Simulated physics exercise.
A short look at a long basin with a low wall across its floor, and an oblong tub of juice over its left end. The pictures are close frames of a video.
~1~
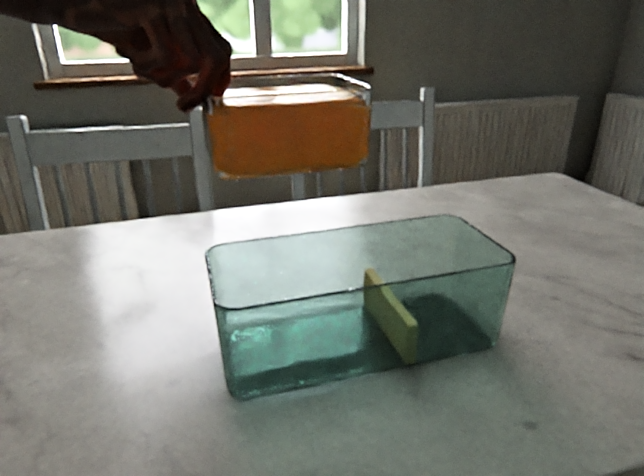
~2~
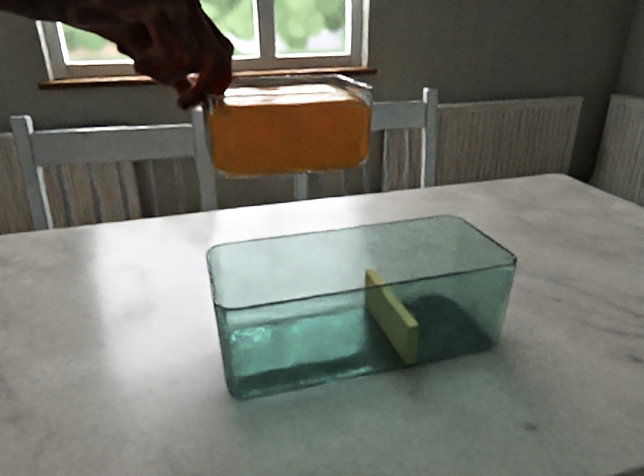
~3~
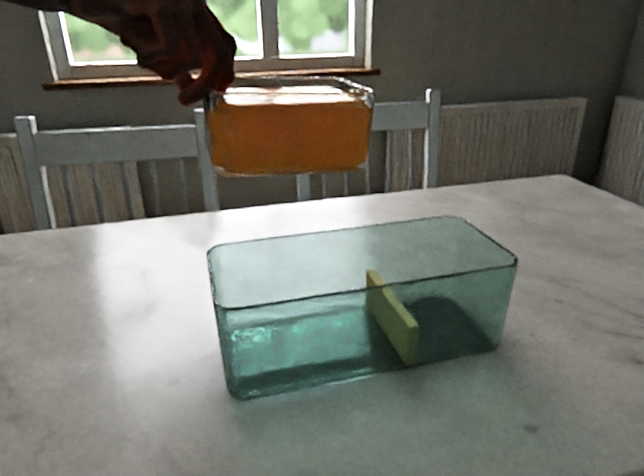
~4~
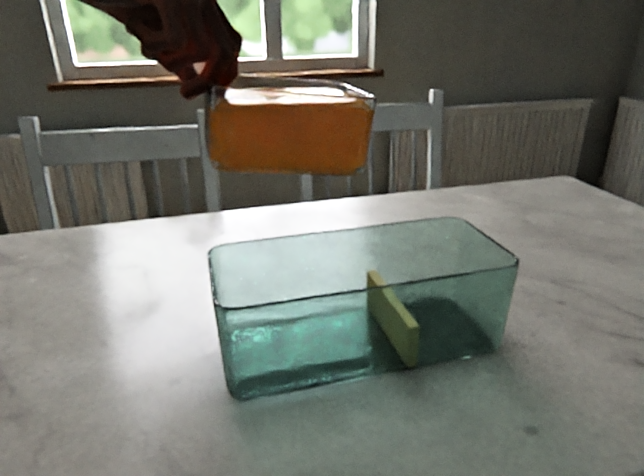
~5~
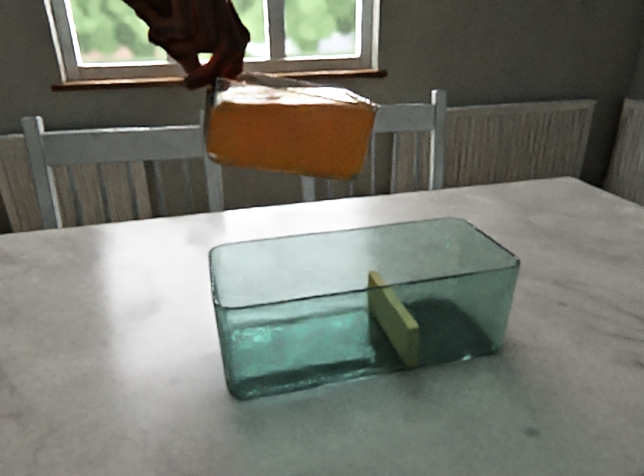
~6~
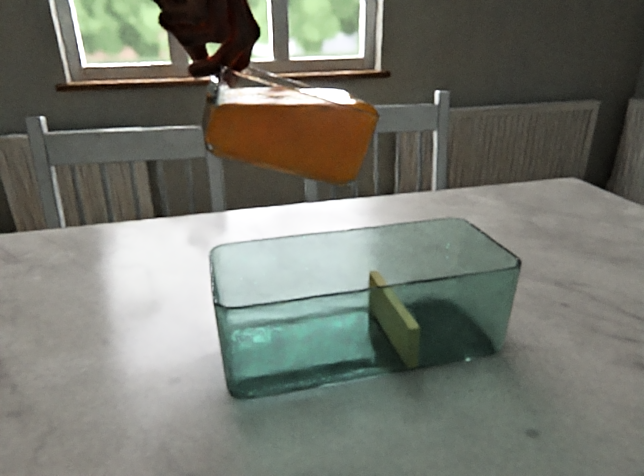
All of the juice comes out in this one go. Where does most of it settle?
Most lies in the right-hand part.
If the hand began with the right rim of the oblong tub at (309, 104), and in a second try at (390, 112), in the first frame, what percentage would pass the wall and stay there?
First some 15, then 75 per cent.
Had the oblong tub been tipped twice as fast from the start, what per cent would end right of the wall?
Close to 40 per cent.
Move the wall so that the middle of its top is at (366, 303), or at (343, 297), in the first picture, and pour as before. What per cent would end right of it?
In turn 70 and 80 in a hundred.
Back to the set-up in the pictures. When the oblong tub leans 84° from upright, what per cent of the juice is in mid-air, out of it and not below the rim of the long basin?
Roughly 45 in a hundred.
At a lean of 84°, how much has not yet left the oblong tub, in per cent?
Roughly 25 in a hundred.
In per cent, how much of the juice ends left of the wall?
Near 35 %.
A moment on, the tilt is 84° and 25 per cent is still to pour, 1 is left of the wall and 29 right of it.
Next, the tilt is 118° and 2 per cent is still to pour, 25 is left of the wall and 60 right of it.
Then the tilt is 122° and 0 per cent is still to pour, 33 is left of the wall and 59 right of it.
Later the tilt is 122° and 0 per cent is still to pour, 33 is left of the wall and 59 right of it.
In the end 33 per cent lies left of the wall, 59 right of it and 7 outside.
